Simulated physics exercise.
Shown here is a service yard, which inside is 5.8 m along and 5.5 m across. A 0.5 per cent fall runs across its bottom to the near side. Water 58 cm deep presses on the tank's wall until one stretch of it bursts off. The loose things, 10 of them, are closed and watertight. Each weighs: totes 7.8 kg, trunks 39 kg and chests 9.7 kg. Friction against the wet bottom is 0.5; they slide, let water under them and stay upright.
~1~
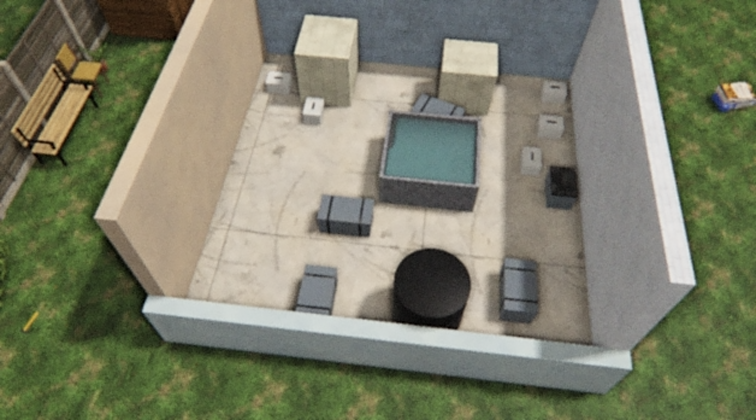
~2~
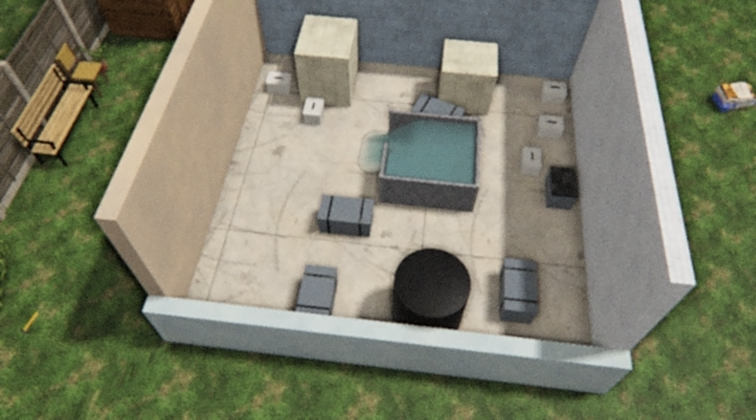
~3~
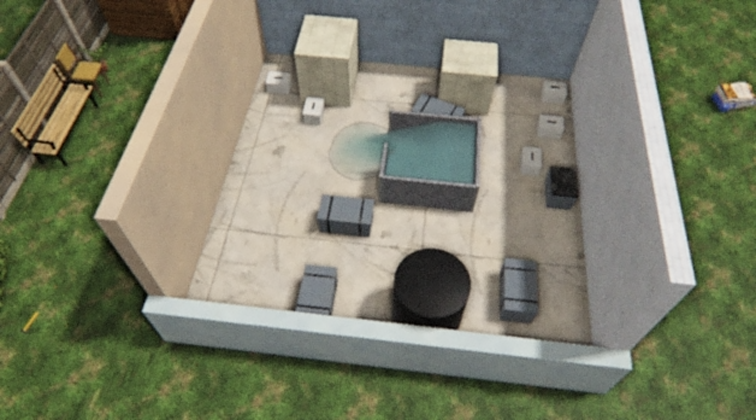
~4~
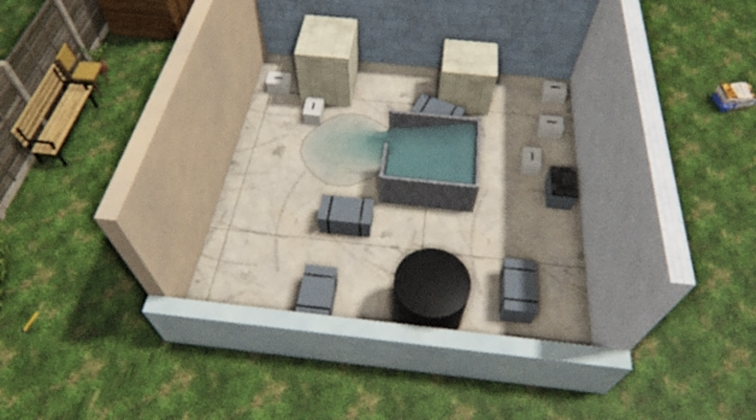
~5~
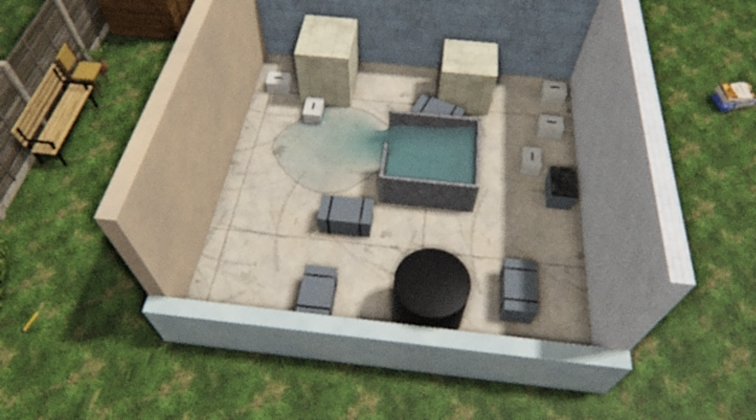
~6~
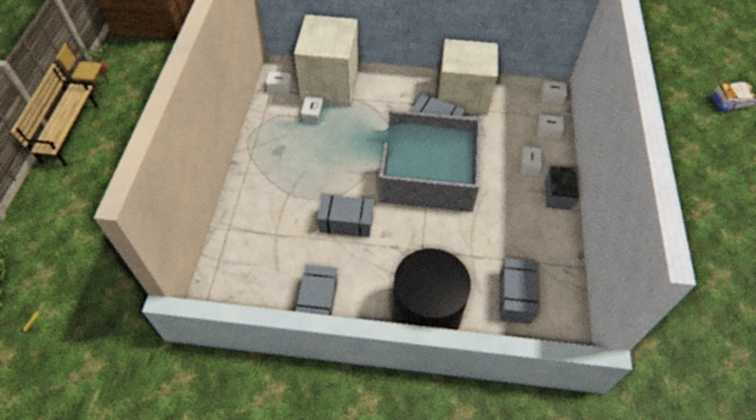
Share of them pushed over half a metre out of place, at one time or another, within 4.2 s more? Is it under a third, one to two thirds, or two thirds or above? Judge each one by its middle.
The portion is beneath a third.
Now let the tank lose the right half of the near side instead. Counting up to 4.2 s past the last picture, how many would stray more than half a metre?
Then it comes to 3 of them.
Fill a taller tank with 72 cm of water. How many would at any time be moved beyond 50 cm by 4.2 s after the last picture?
2.
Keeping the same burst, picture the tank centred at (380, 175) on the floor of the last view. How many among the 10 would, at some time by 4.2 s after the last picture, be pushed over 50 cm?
The count would be 1.
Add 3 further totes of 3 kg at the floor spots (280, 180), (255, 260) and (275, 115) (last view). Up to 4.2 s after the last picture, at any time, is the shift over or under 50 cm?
Taking them one by one: It goes beyond, then it goes beyond, then it goes beyond.
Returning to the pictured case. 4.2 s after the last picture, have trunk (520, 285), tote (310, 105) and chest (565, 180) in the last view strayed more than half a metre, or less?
Well, in turn that's not reaching it, topping it, not reaching it.
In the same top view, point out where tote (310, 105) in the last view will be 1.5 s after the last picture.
Estimated pixel: Around (274, 62).
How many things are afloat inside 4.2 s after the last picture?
2.
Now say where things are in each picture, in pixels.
A tote at (313, 106), on the bottom; a tote at (552, 122) rests on the ground; 1.8 m2 under water; 0 of 10 have shifted, in the first picture.
A tote at (313, 106) rests on the ground; a tote at (552, 122) rests on the ground; water covers 2.1 m2; 0 of 10 have shifted, in the second picture.
A tote at (313, 106), on the bottom; a tote at (552, 122), on the bottom; 2.7 m2 under water; 0 of 10 have shifted, in the third picture.
A tote at (313, 106), on the bottom; a tote at (552, 122) rests on the ground; water covers 3.5 m2; 0 of 10 have shifted, in the fourth picture.
A tote at (313, 106), on the bottom; a tote at (552, 122) rests on the ground; water covers 4.4 m2; 0 of 10 have shifted, in the fifth picture.
A tote at (312, 106) rests on the ground; a tote at (552, 122) rests on the ground; 5.4 m2 under water; 0 of 10 have shifted, in the sixth picture.
Then, 0.4 s after the last picture 1 of 10 are over 50 cm from their spots; 0 afloat.
Then, 1.5 s after the last picture 2 of 10 are over 50 cm from their spots; 1 afloat.
Then, 2.8 s after the last picture 2 of 10 are over 50 cm from their spots; 2 afloat.
Then, 4.2 s after the last picture 1 of 10 are over 50 cm from their spots, and 2 have been at some point; 2 afloat.
